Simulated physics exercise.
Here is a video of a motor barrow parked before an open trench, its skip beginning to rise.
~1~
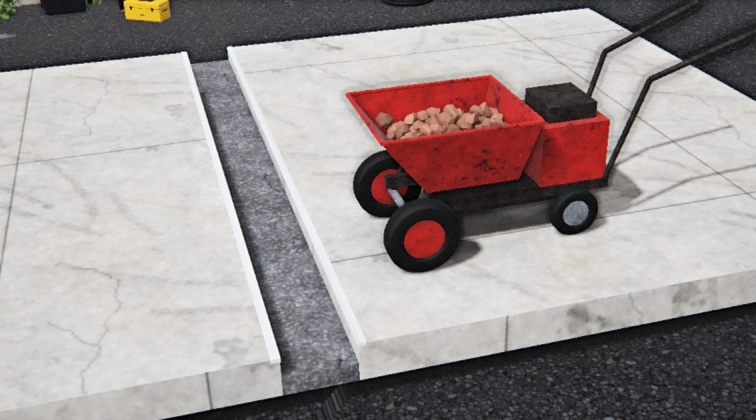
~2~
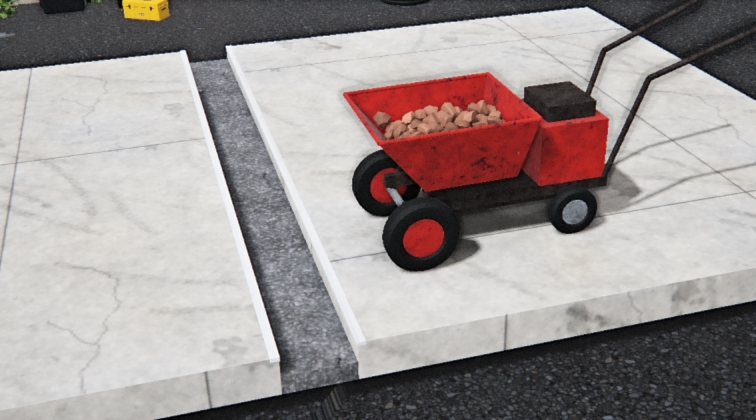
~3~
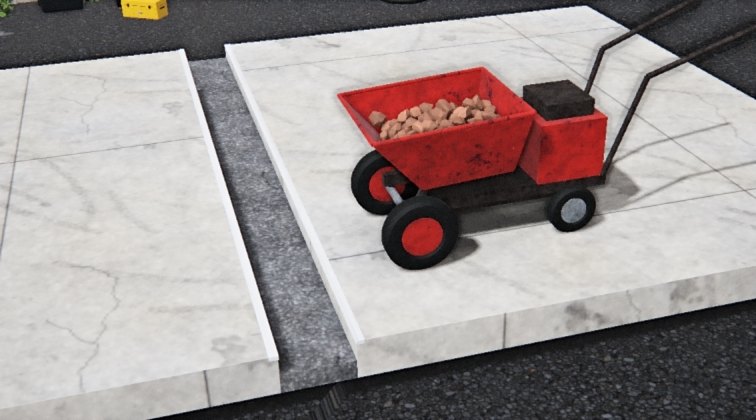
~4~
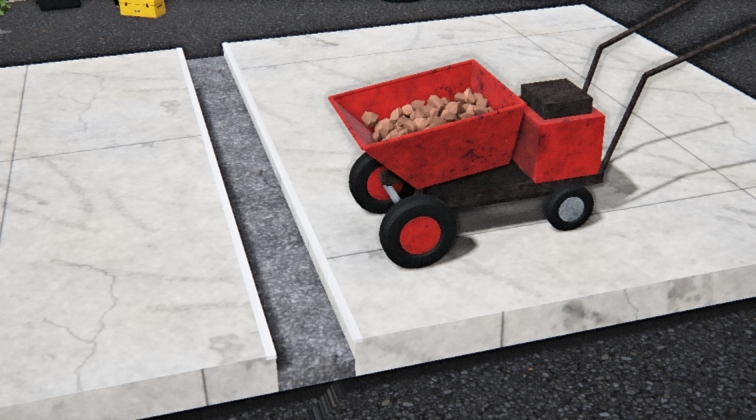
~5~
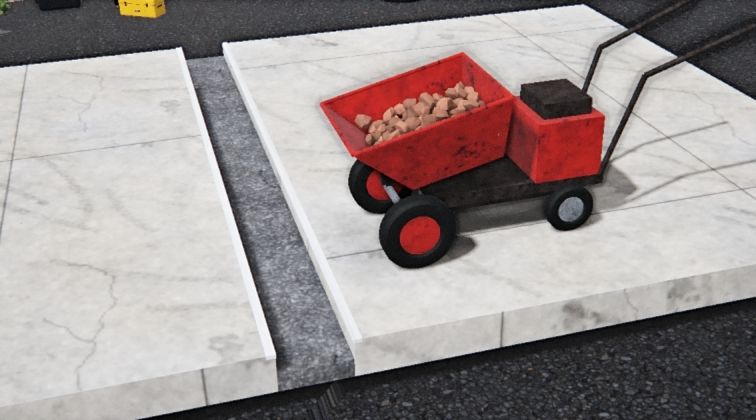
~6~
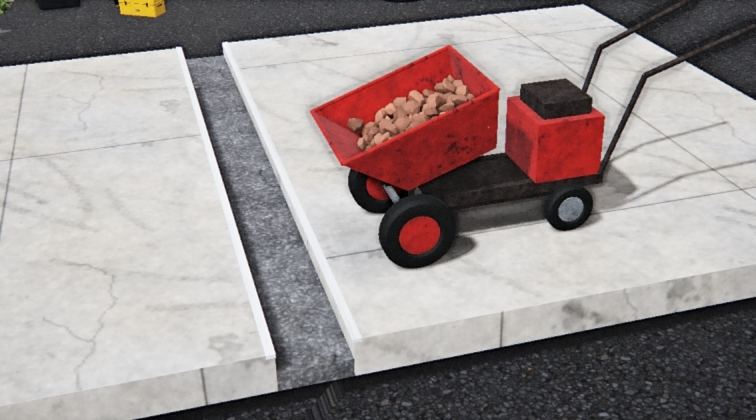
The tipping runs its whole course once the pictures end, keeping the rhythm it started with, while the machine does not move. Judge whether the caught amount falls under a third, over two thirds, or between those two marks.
Above two thirds.
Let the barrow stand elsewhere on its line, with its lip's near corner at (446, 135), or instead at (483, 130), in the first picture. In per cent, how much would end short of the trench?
You'd see close to 30 per cent the first time and close to 60 per cent the next.
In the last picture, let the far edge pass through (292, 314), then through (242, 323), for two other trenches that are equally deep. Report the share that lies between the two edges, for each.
First one: 40 per cent; second one: 90 per cent.
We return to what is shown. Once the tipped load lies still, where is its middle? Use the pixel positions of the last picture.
Centre at rest: Close to (273, 259).
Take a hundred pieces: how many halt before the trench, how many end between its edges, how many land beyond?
Short: 0; between: 85; beyond: 10 per cent.
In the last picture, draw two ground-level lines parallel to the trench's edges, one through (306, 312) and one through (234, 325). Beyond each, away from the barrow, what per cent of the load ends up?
Respectively 70 and 0 %.
Soon after the last picture, skip tipped steeply; all in the skip.
A little later, skip tipped steeply; most in the skip; a small part in or heaped over the trench; a stray few beyond it; a stray few falling.
Later still, skip tipped right over; about a quarter in the skip; about two thirds in or heaped over the trench; a small part beyond it.
By the end, skip tipped right over; a small part in the skip; most in or heaped over the trench; a small part beyond it.
